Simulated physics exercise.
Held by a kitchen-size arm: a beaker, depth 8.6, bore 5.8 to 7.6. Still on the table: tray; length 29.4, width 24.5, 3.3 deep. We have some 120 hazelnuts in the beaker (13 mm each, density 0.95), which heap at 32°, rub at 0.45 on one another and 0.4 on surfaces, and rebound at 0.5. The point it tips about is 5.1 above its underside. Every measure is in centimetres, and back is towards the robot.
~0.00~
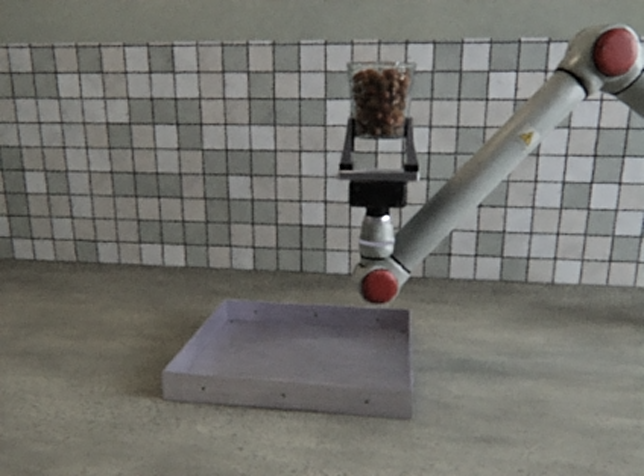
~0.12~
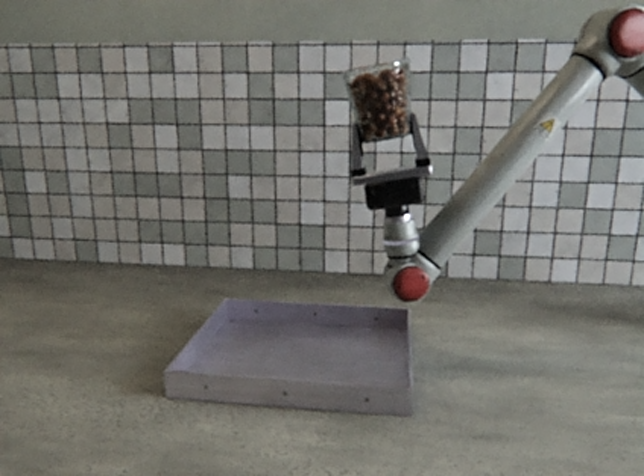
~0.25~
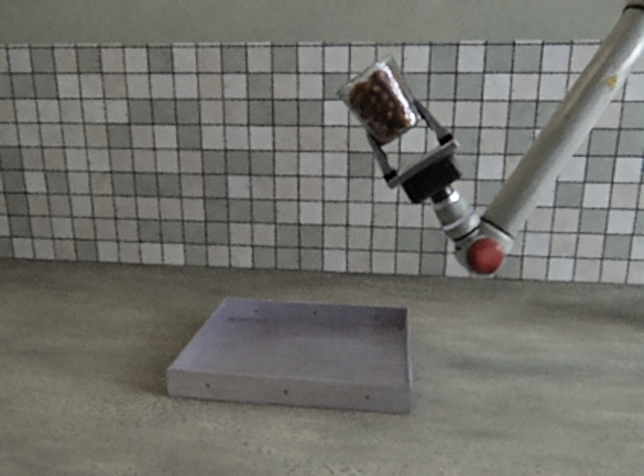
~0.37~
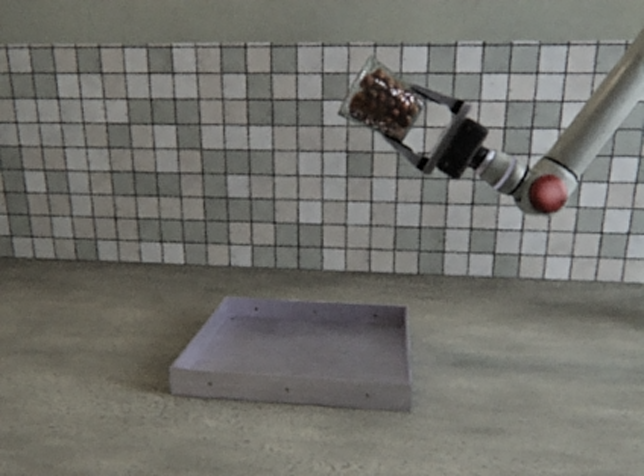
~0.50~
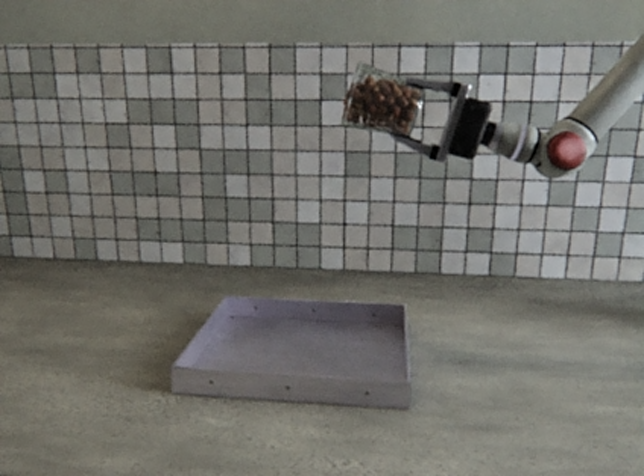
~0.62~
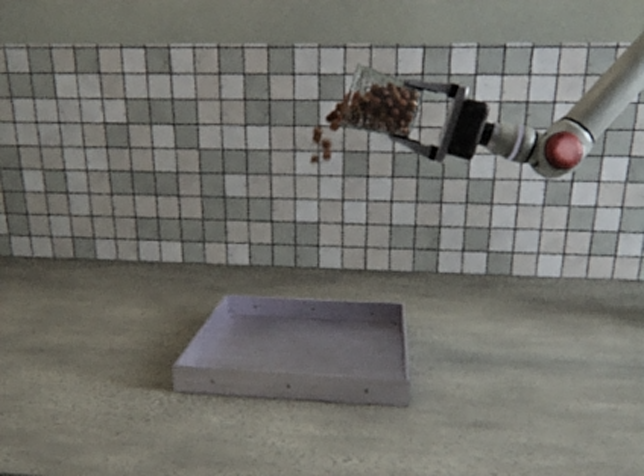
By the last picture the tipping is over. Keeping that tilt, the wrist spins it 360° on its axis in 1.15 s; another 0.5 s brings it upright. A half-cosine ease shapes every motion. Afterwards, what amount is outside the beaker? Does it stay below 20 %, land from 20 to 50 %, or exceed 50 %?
It lands from 20 to 50 %.
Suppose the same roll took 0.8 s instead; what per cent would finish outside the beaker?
It would then come to about 30 per cent.
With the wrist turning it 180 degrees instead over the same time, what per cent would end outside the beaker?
Around 35 %.
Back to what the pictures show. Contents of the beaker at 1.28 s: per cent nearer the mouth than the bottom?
About 50 per cent.
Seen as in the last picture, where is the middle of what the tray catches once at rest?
I'd mark it about (272, 349) in the last picture.
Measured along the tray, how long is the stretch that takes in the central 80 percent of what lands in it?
I'd put it at around 20 cm.
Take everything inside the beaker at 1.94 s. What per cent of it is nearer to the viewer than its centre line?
It's close to 60 percent.
After 1.28 s, tipped 75°, highest piece 38 above the table; 90 in the beaker, 19 in the tray, 1 on the table or floor, 6 in flight or on a rim.
After 1.94 s, tipped 56°, highest piece 37 above the table; 71 in the beaker, 40 in the tray, 2 on the table or floor, 3 in flight or on a rim.
After 2.47 s, upright, highest piece 39 above the table; 71 in the beaker, 43 in the tray, 2 on the table or floor.
After 3.17 s, upright, highest piece 39 above the table; 71 in the beaker, 43 in the tray, 2 on the table or floor.
At rest, 71 in the beaker, 43 in the tray, 2 on the table or floor. That is 39 % outside the beaker.
